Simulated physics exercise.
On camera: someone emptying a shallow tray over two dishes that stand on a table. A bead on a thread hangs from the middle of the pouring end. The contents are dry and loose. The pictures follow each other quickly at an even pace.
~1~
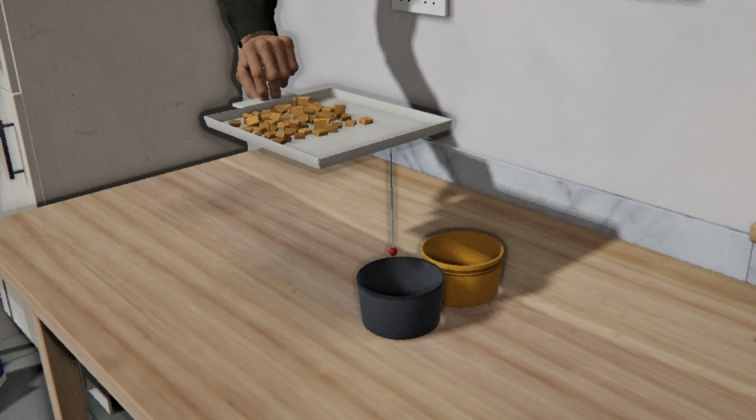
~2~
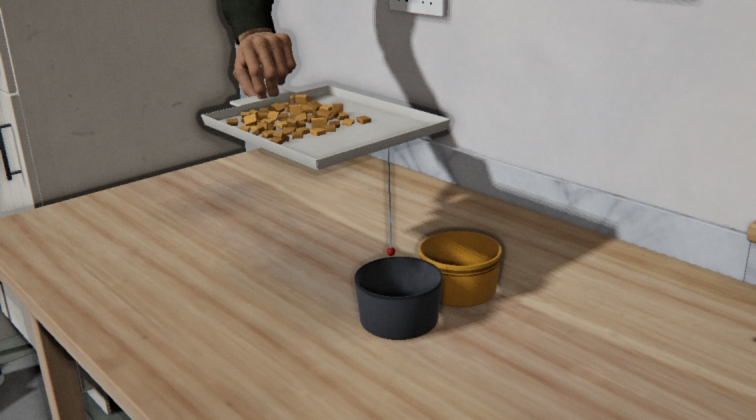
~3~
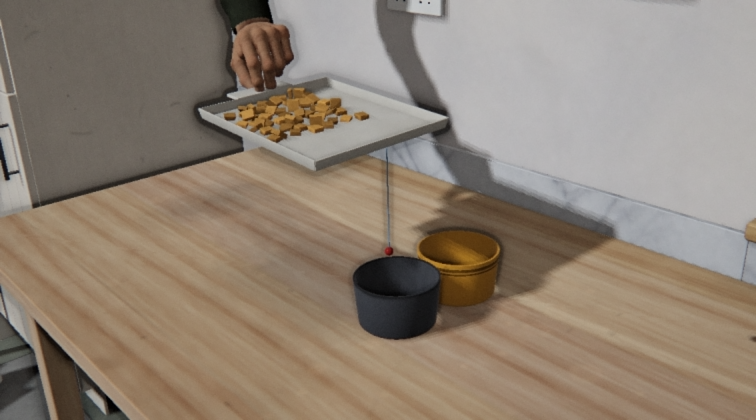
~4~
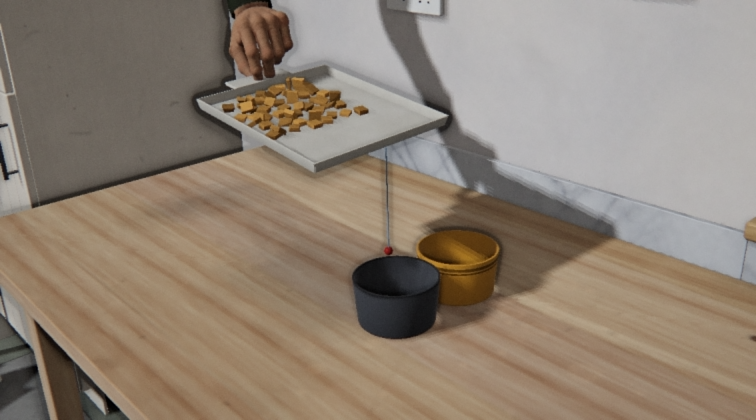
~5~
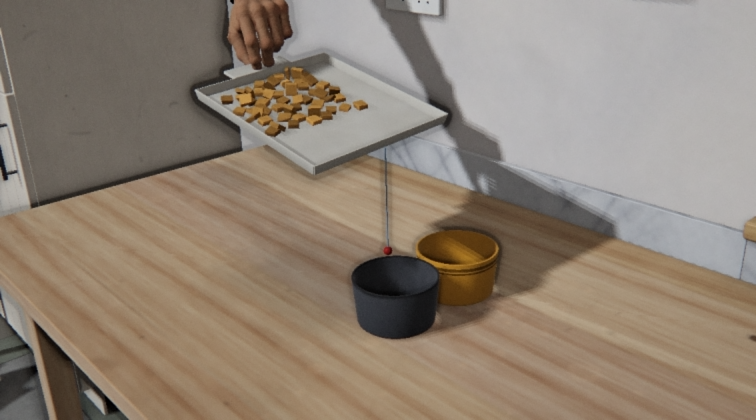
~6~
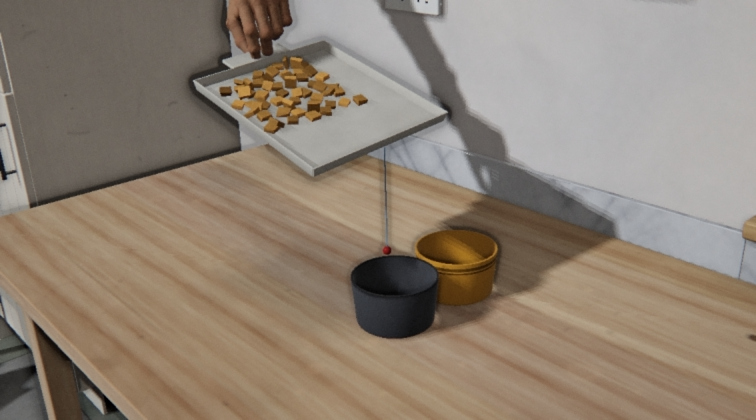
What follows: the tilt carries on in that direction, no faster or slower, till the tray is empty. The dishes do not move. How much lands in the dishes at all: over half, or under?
In the dishes lies only the smaller part of it.
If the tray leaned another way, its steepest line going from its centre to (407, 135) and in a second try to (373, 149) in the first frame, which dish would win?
One: The right one. Two: The left-hand dish.
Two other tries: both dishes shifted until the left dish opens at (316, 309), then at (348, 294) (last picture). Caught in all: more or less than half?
In turn: Above a half; the larger part.
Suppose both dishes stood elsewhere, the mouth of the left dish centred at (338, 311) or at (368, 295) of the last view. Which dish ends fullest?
At the first place the left one, at the second the dish on the left.
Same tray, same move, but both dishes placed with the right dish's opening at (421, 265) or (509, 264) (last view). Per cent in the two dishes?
First some 90, then 0 per cent.
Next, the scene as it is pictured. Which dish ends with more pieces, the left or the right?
The winner is the left-hand dish.
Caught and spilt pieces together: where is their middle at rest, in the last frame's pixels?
Close to (361, 342).
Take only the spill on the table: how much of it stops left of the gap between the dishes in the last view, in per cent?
Some 90 per cent.
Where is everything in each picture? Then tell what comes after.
In the first picture, corners of the pouring end at (319, 158) and (449, 119), level; middle of the load at (290, 122), cereal squares; left dish at (431, 310); right dish at (492, 279); bead on its thread at (393, 251).
In the second picture, corners of the pouring end at (317, 159) and (447, 119), level; middle of the load at (288, 121).
In the third picture, corners of the pouring end at (315, 160) and (445, 117), tipped barely, lowest at the left corner; middle of the load at (286, 116).
In the fourth picture, corners of the pouring end at (315, 162) and (445, 115), tipped a little, lowest at the left corner; middle of the load at (285, 108).
In the fifth picture, corners of the pouring end at (314, 165) and (445, 114), tipped a little, lowest at the left corner; middle of the load at (284, 101).
In the sixth picture, corners of the pouring end at (314, 167) and (444, 112), tipped clearly, lowest at the left corner; middle of the load at (283, 93); left dish at (426, 308); right dish at (487, 277).
Soon, tray tipped steeply; most on the tray; about a quarter in the air.
A while on, tray tipped right over; about two thirds on the tray; a stray few in the left dish; about a quarter outside both; a small part in the air.
Towards the end, tray tipped past a quarter turn; about a quarter in the left dish; most outside both.
Finally, tray tipped past a quarter turn; about a quarter in the left dish; none in the right dish; most outside both.
